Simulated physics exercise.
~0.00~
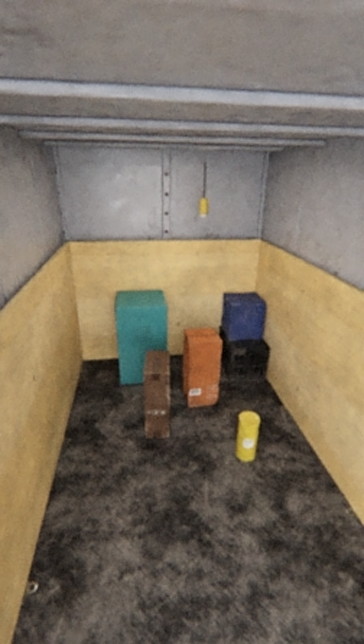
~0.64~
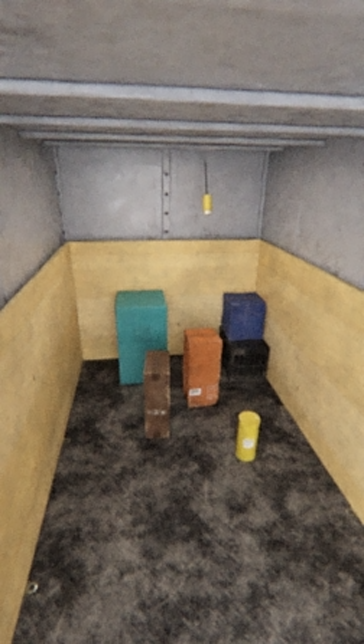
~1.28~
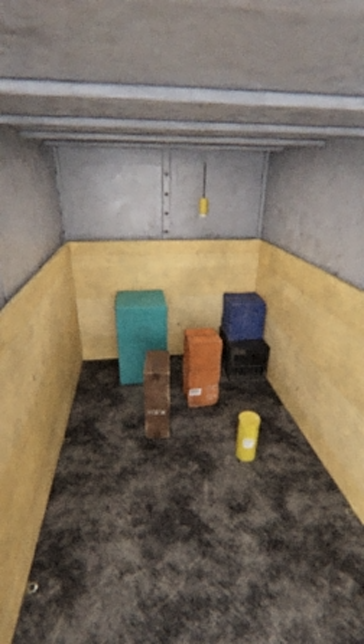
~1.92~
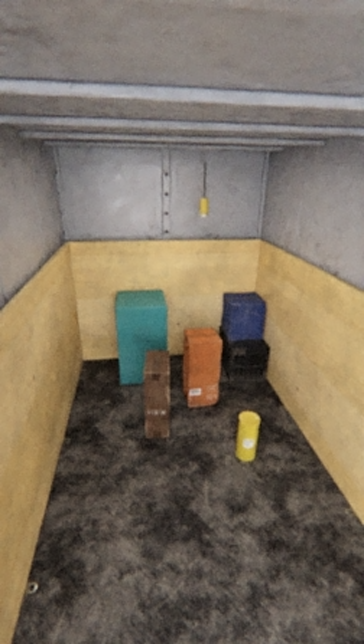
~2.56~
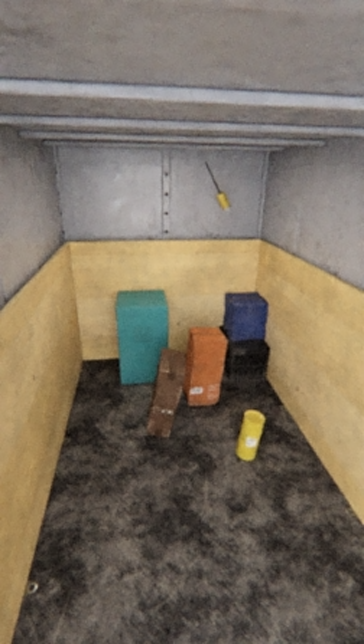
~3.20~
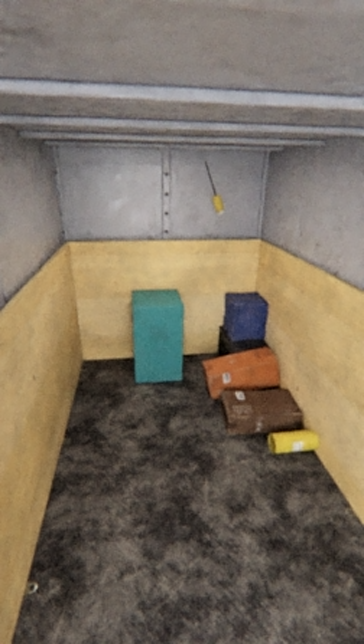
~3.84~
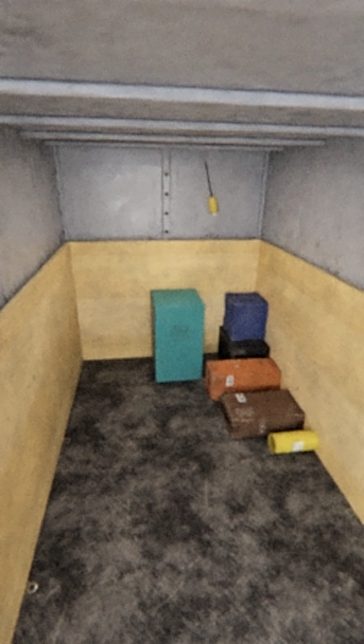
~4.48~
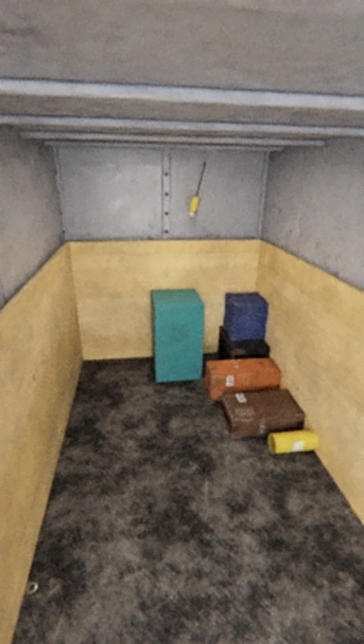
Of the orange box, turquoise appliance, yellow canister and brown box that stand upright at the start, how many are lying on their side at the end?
Three of them are lying on their side at the end, namely the orange box, the yellow canister and the brown box.
A yellow lamp hangs from a cord at the far end of a van's load bay, seen from the rear looking forwards between wood-lined walls. Below it, a turquoise appliance stands at the left, with a brown box and an orange box near the middle, a yellow canister at the right, and a blue box on a black chest behind. The lamp swings right, and the brown box leans that way. Then the brown box, orange box and canister topple to the right, while the turquoise appliance slides right upright. Finally those three lie on their sides, and the blue box and black chest remain in place.
